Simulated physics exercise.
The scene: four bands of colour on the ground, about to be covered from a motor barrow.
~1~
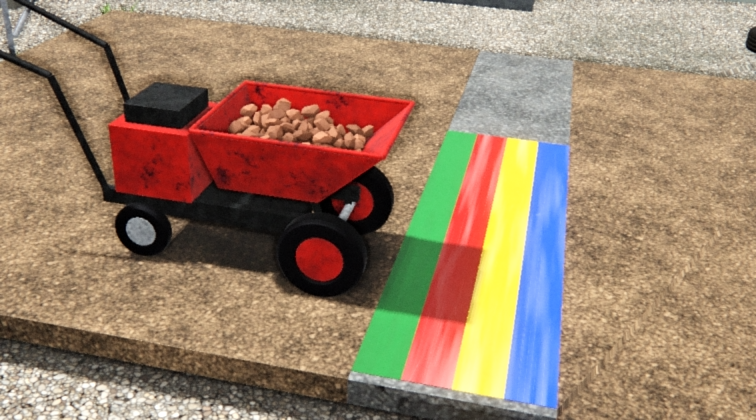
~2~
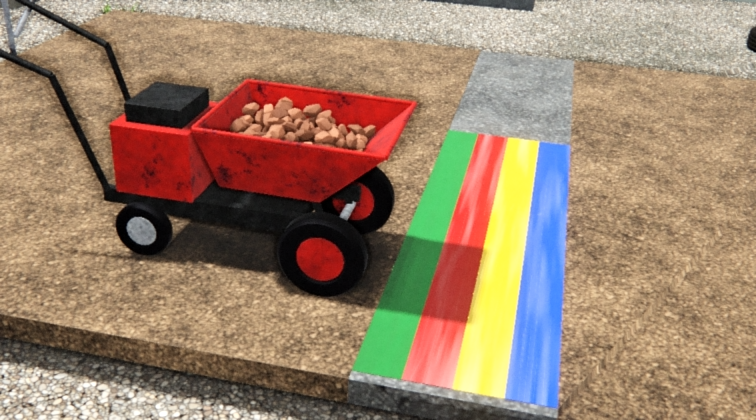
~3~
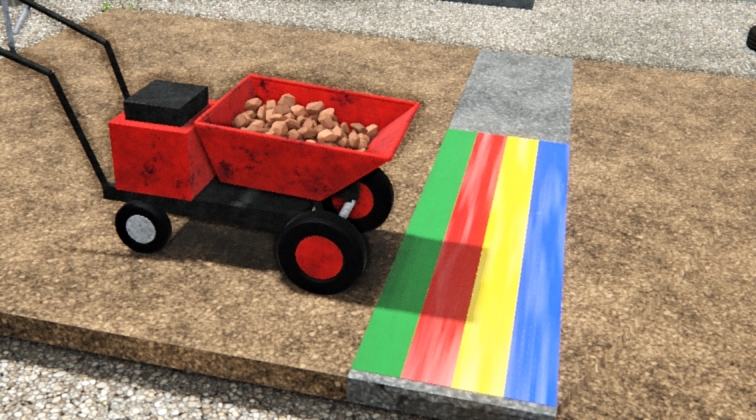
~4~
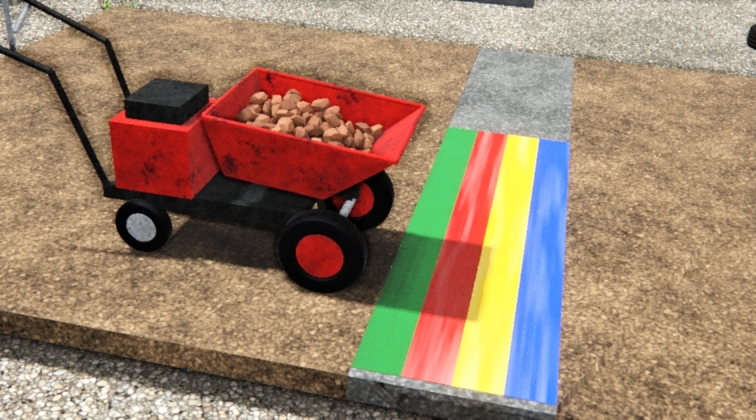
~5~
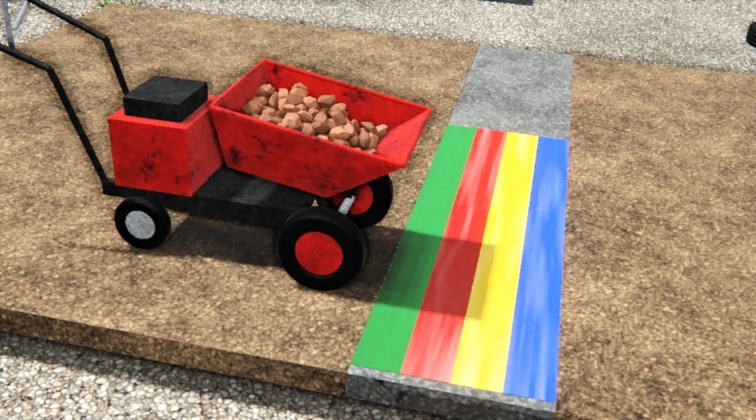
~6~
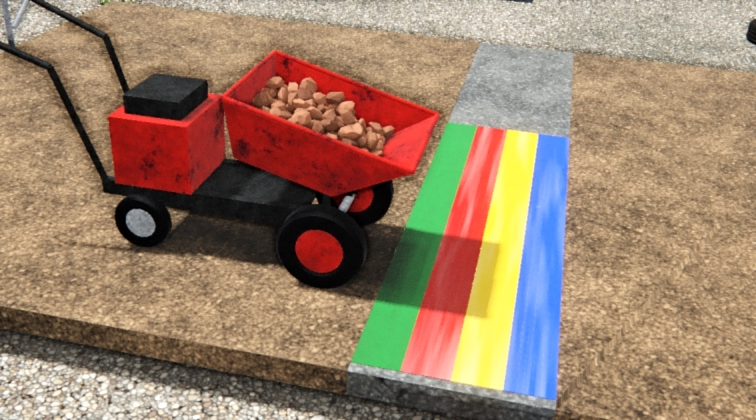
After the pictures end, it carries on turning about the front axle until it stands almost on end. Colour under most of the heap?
Yellow.
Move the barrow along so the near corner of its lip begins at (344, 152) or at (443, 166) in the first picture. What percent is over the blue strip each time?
In order: 10 % and 30 %.
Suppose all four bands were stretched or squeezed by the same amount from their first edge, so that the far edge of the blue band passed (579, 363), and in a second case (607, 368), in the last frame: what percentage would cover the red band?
I'd estimate some 20 per cent, and then some 30 per cent.
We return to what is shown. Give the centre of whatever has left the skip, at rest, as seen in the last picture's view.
Last view, centre at rest - approx. (509, 272).
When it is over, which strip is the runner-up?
Blue.
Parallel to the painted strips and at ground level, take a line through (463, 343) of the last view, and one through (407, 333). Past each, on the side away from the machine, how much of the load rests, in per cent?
About 60 and 70 %.
Soon, skip tipped steeply; all in the skip.
A while on, skip tipped right over; about two thirds in the skip; a small part over the red strip; about a quarter over the yellow strip; a stray few over the blue strip.
Towards the end, skip tipped right over; about a third in the skip; a small part over the red strip; about a third over the yellow strip; about a quarter over the blue strip; a small part off the paint.
Finally, skip tipped right over; about a third in the skip; none over the green strip; a small part over the red strip; about a third over the yellow strip; about a quarter over the blue strip; a small part off the paint.
